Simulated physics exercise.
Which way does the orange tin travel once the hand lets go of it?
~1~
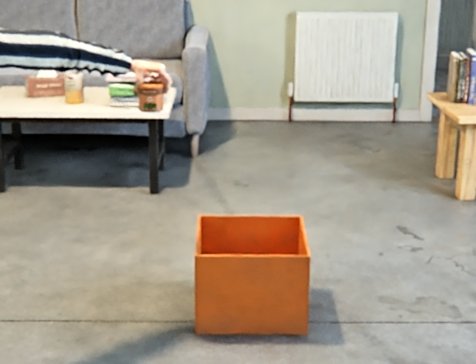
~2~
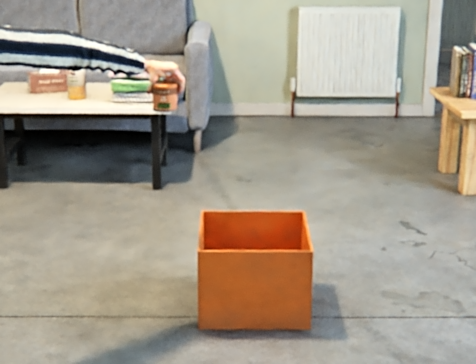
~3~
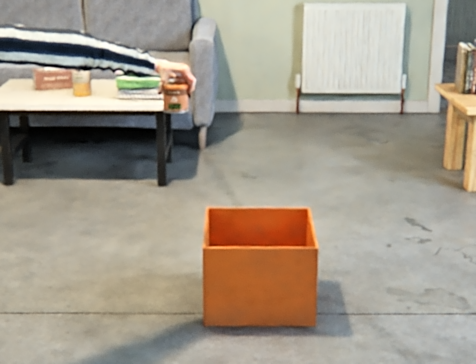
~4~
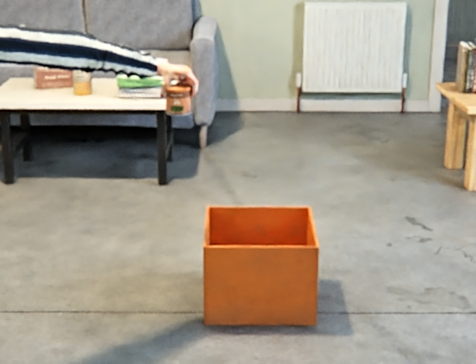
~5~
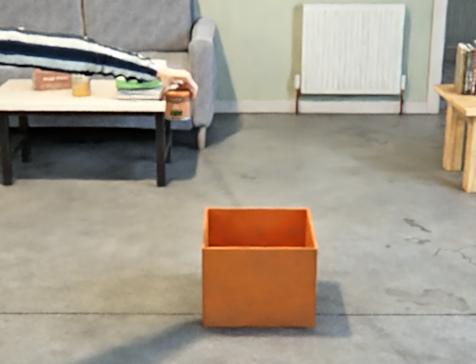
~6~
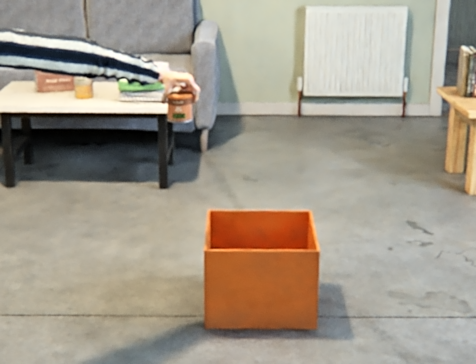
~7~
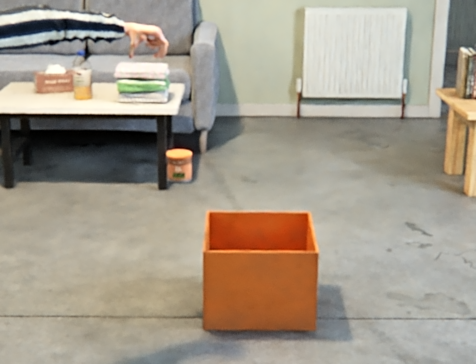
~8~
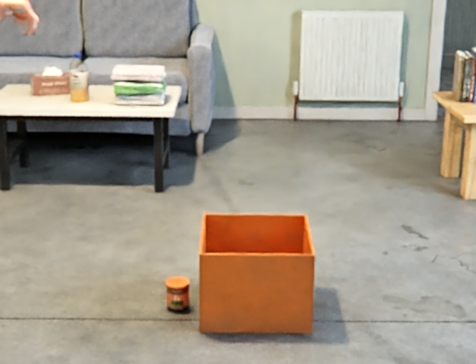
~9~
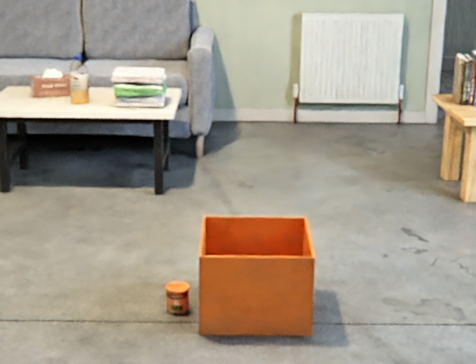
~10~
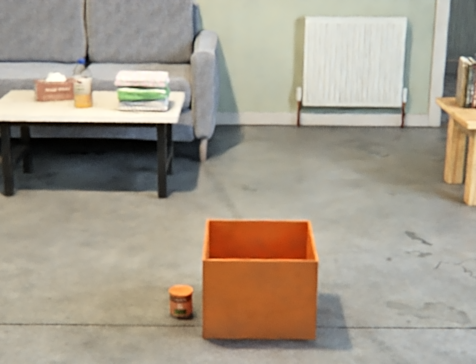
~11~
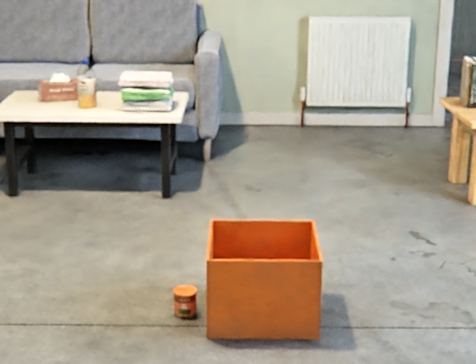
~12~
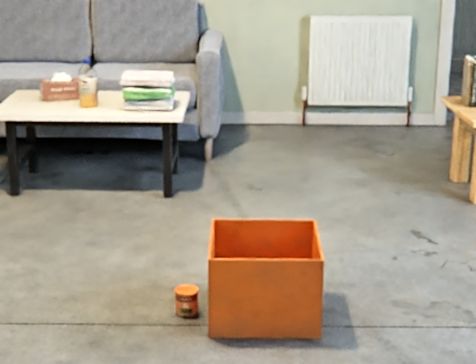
It moves down, dropping from beside the table's edge to the floor next to the crate.
